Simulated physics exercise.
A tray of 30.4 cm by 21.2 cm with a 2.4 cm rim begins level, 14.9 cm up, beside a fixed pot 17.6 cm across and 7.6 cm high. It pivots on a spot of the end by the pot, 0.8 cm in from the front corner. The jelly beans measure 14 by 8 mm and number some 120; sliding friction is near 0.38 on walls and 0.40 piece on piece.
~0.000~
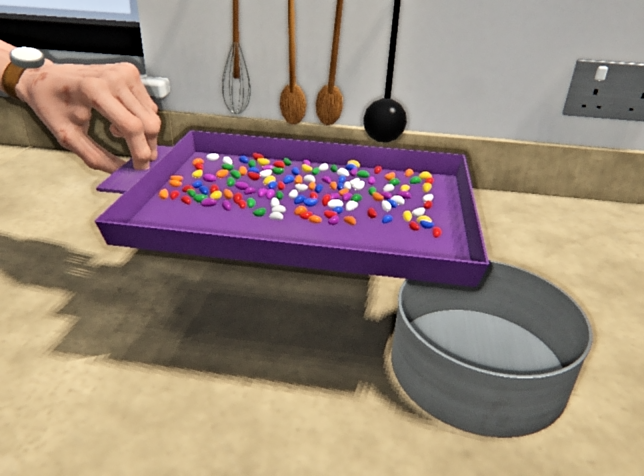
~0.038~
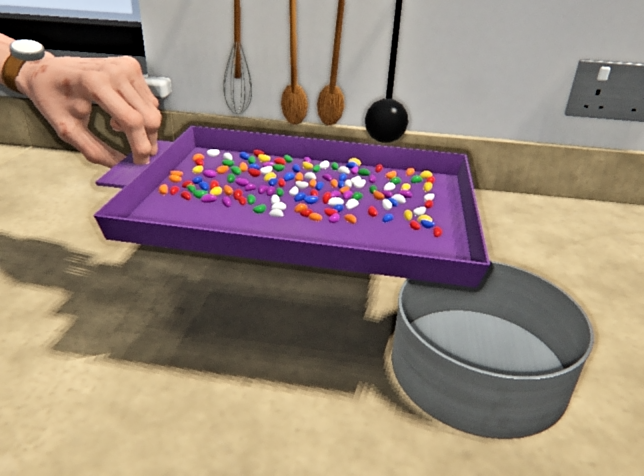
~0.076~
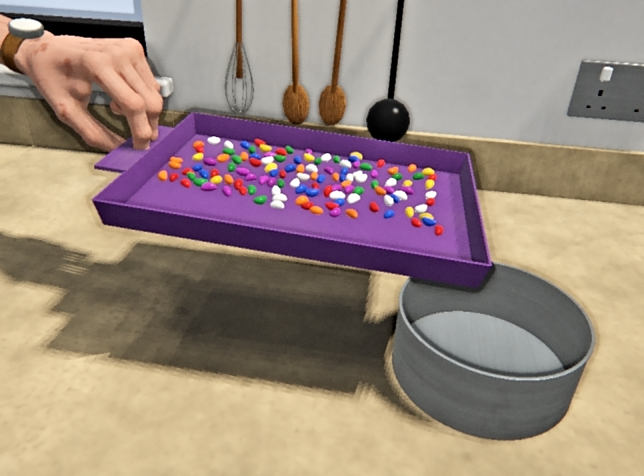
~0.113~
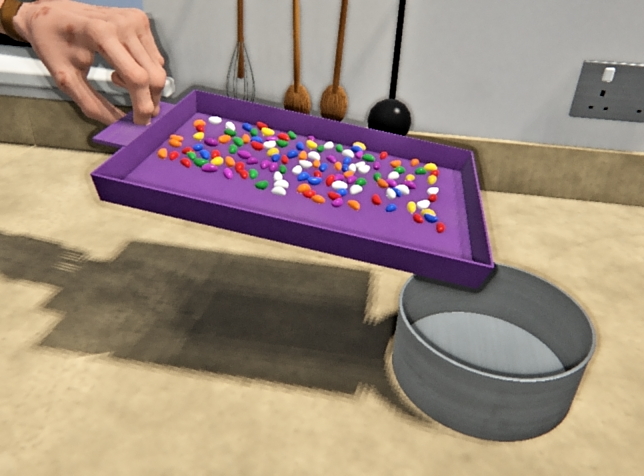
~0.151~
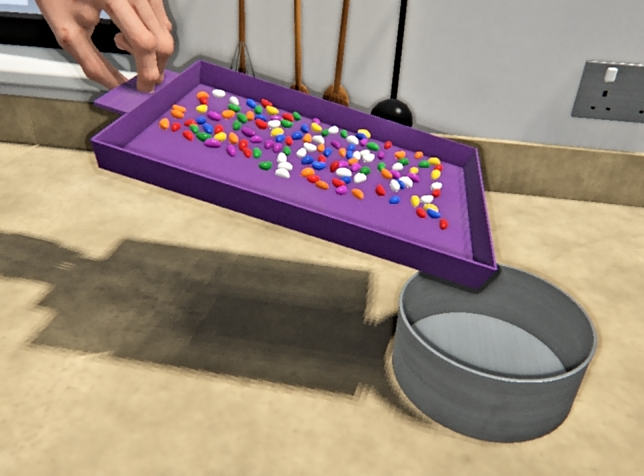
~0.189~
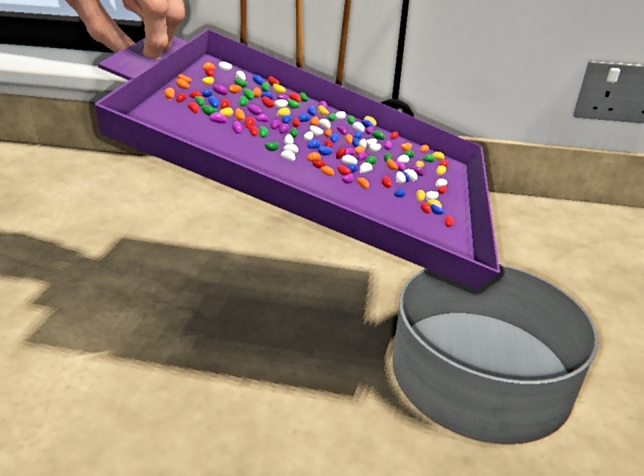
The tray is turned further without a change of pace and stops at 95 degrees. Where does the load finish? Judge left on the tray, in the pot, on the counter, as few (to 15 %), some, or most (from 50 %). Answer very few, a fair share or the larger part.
Tray: Very few, pot: The larger part, counter: A fair share.
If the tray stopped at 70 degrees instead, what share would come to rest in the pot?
Then about 40 per cent.
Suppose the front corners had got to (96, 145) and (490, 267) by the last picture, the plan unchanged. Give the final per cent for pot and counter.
Pot 20, counter 80.
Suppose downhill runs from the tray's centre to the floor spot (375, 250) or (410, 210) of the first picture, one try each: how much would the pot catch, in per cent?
Some 0 and 45 per cent.
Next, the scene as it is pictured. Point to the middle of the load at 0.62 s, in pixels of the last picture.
Near (524, 220).
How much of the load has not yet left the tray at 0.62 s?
Some 85 per cent of the load.
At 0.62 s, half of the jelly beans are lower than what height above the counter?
Some 18 cm.
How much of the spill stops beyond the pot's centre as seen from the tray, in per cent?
Roughly 90 per cent.
After 0.45 s, tilt 58 degrees; the tray holds 100 %, the pot 0 %.
Then, at 0.62 s, tilt 83 degrees; the tray holds 85 %, the pot 0 %.
After 0.91 s, tilt 95 degrees; the tray holds 10 %, the pot 50 %.
In the end, at 2.1 s, tray 5 %, pot 65 %, counter 35 %.
